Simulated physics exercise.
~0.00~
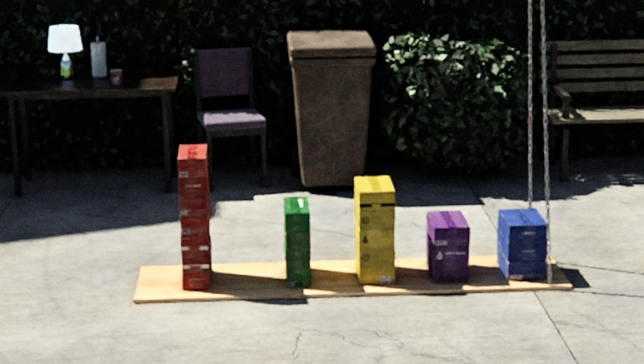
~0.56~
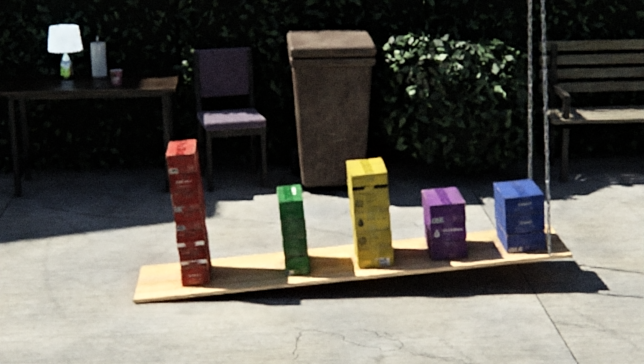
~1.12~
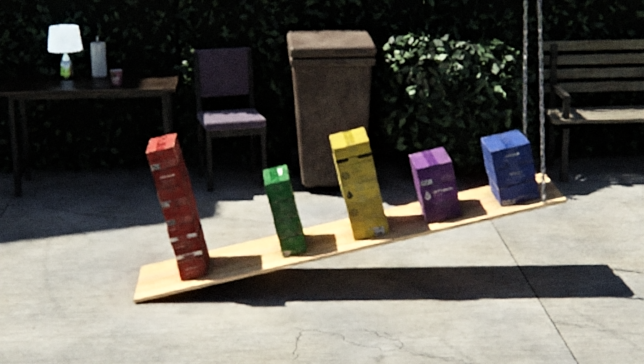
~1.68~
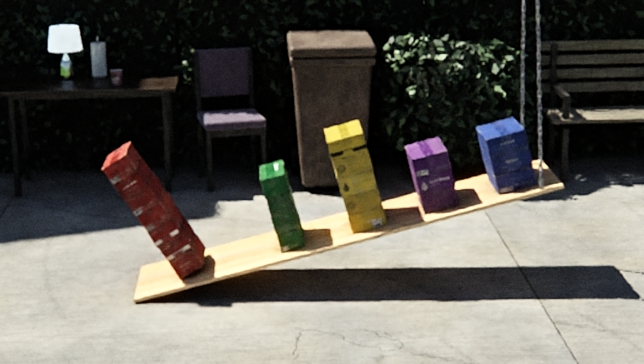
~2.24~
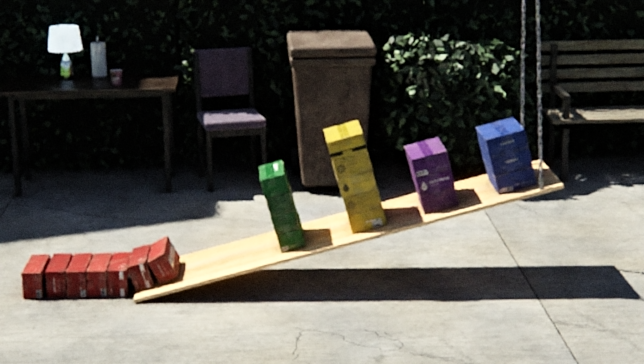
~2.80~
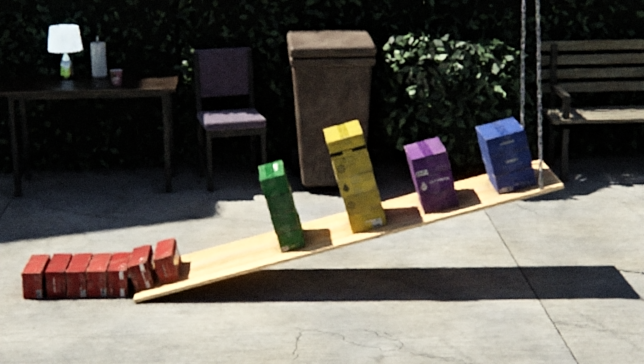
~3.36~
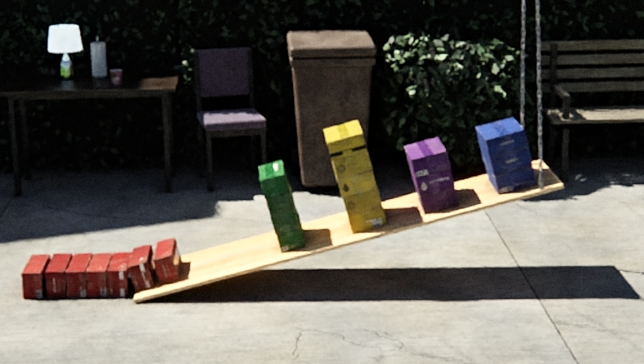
The video shows five coloured stacks of boxes on a wooden board as its right end rises beside a chain. The tall red stack leans and topples left onto the paved ground, lying in a row, while the green, yellow, purple and blue stacks stay standing on the tilted board.
